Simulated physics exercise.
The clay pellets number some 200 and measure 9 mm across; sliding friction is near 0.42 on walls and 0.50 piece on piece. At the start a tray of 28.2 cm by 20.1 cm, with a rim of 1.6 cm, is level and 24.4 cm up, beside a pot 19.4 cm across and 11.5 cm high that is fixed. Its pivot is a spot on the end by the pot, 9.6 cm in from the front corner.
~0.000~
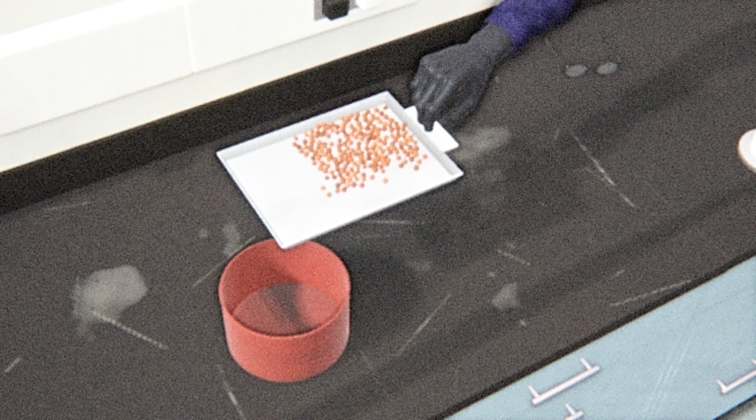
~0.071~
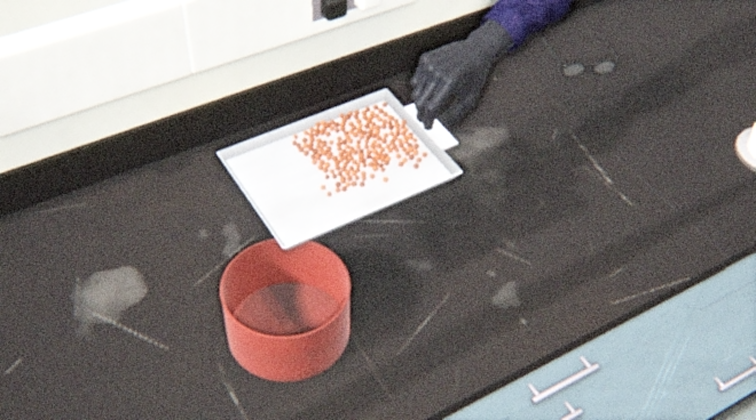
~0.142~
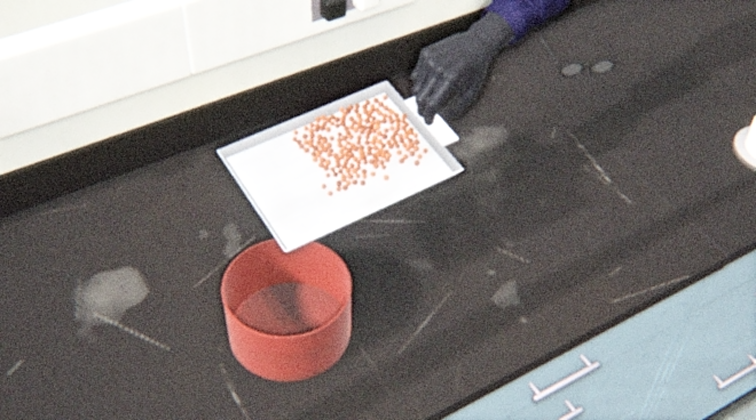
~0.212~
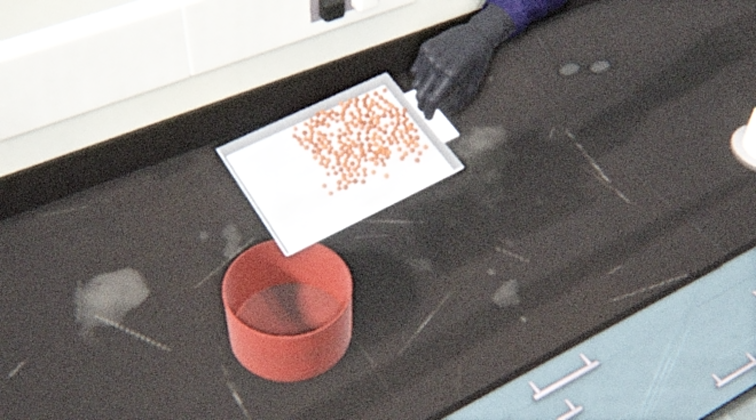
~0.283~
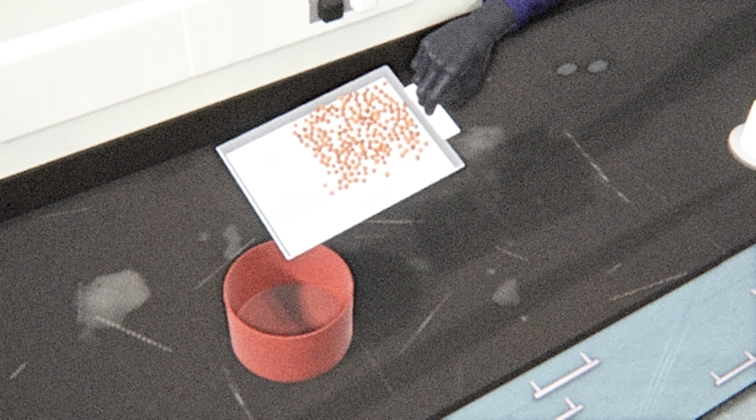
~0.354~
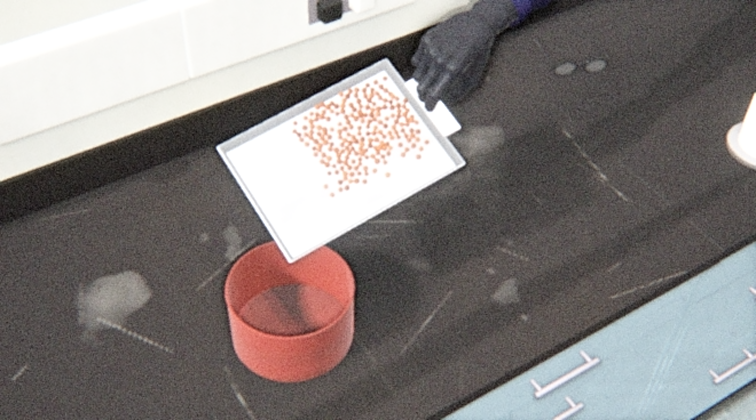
On a dark lab bench, a gloved hand tilts a white tray of orange pellets slightly.
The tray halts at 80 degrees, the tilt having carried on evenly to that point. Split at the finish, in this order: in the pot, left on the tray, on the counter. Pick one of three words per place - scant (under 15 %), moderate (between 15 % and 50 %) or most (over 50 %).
My call is pot: Most, left on the tray: Scant, counter: Scant.
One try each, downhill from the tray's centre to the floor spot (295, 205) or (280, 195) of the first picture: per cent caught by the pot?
Roughly 85 % for the first direction, roughly 40 % for the second.
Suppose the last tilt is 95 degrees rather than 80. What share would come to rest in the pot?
Result: Close to 90 %.
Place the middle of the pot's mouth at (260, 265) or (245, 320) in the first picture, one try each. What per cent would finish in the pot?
First try around 40 %, second around 50 %.
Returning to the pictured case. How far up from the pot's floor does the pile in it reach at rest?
It stands at some 2.0 cm.
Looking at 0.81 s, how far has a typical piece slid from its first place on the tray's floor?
Some 16 cm.
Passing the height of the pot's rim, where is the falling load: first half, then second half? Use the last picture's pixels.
Roughly (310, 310) to start, and after that (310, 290).
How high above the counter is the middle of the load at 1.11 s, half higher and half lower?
Some 14 cm.
After 0.81 s, tilt 48 degrees; the tray holds 85 %, the pot 0 %.
After 1.11 s, tilt 68 degrees; the tray holds 45 %, the pot 40 %.
After 1.51 s, tilt 80 degrees; the tray holds 0 %, the pot 90 %.
At rest (2.3 s), pot 90 %, tray 0 %, counter 10 %.
